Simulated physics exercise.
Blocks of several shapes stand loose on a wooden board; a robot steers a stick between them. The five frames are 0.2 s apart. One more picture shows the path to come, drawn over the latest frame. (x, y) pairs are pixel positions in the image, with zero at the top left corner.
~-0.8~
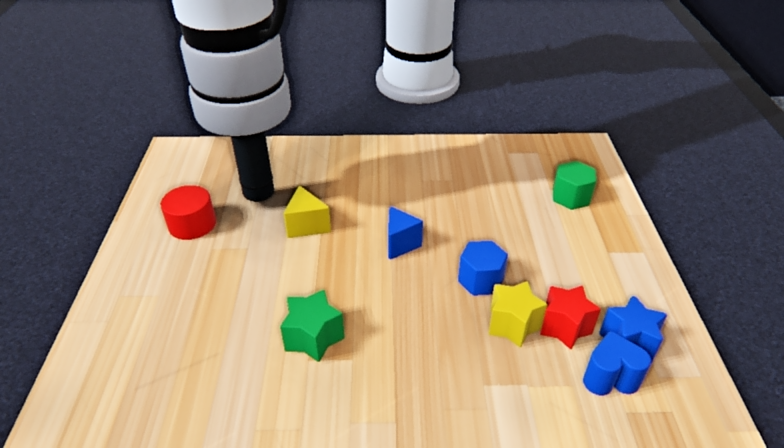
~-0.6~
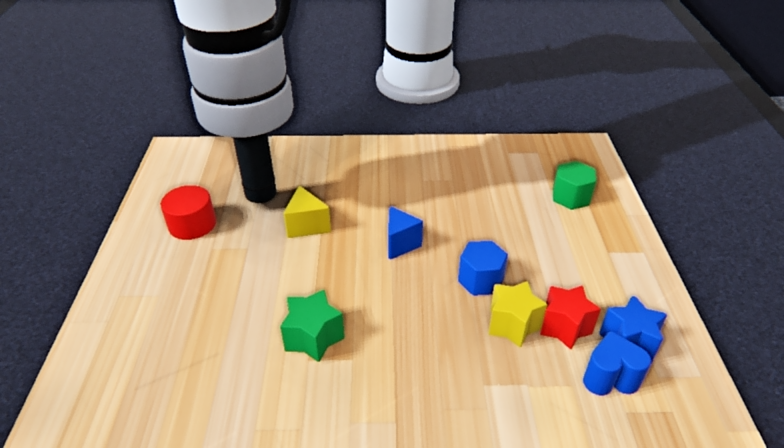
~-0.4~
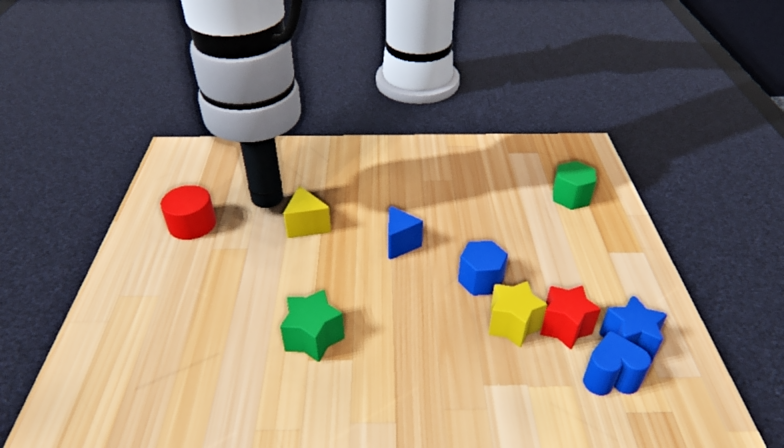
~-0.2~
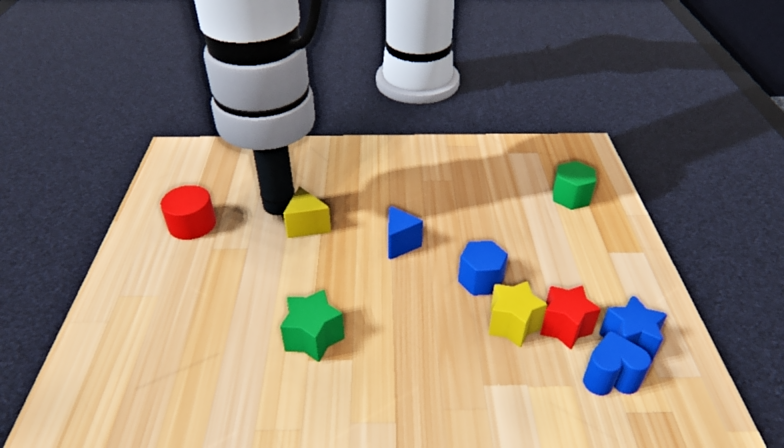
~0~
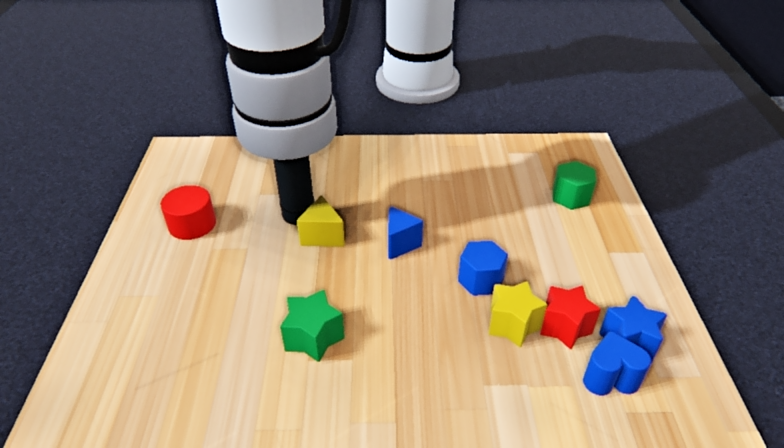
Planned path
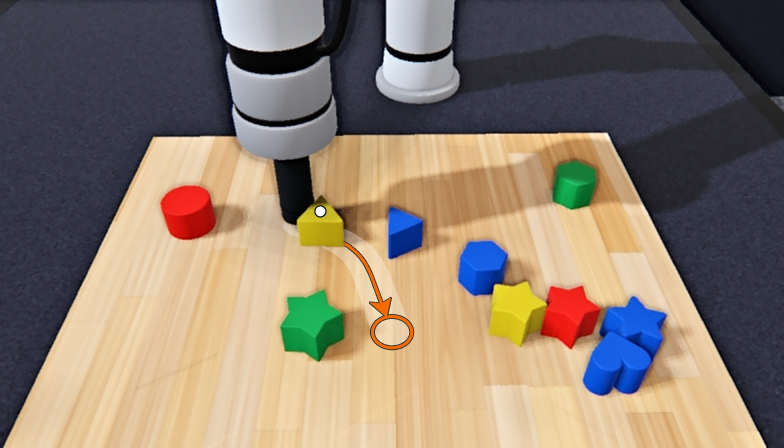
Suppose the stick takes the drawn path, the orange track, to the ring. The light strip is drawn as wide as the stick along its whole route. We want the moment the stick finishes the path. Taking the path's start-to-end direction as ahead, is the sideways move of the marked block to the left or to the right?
It gets pushed left.
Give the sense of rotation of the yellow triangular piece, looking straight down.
From overhead, anticlockwise.
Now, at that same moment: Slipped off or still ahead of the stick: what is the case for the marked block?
When the path ends, it will lie beside or behind the stick.
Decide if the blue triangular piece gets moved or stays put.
It stays.
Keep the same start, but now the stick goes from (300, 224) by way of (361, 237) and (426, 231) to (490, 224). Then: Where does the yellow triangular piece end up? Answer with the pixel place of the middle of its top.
Its top middle: (369, 234).
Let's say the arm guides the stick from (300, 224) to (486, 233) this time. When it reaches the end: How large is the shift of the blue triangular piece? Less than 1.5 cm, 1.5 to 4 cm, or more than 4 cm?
Movement: 1.5 to 4 cm.
The drawn path runs from (300, 224) by way of (347, 245) and (374, 283) to (392, 332); the dot is on the yellow triangular piece.
On the path given first. One third of the way, stick at (347, 237); yellow triangular piece at (367, 238), turned 30° clockwise.
Two thirds of the way, stick at (374, 276); yellow triangular piece at (407, 270), turned 15° anticlockwise.
At the end, stick at (392, 323); yellow triangular piece at (421, 281), turned 40° anticlockwise; blue triangular piece not moved.
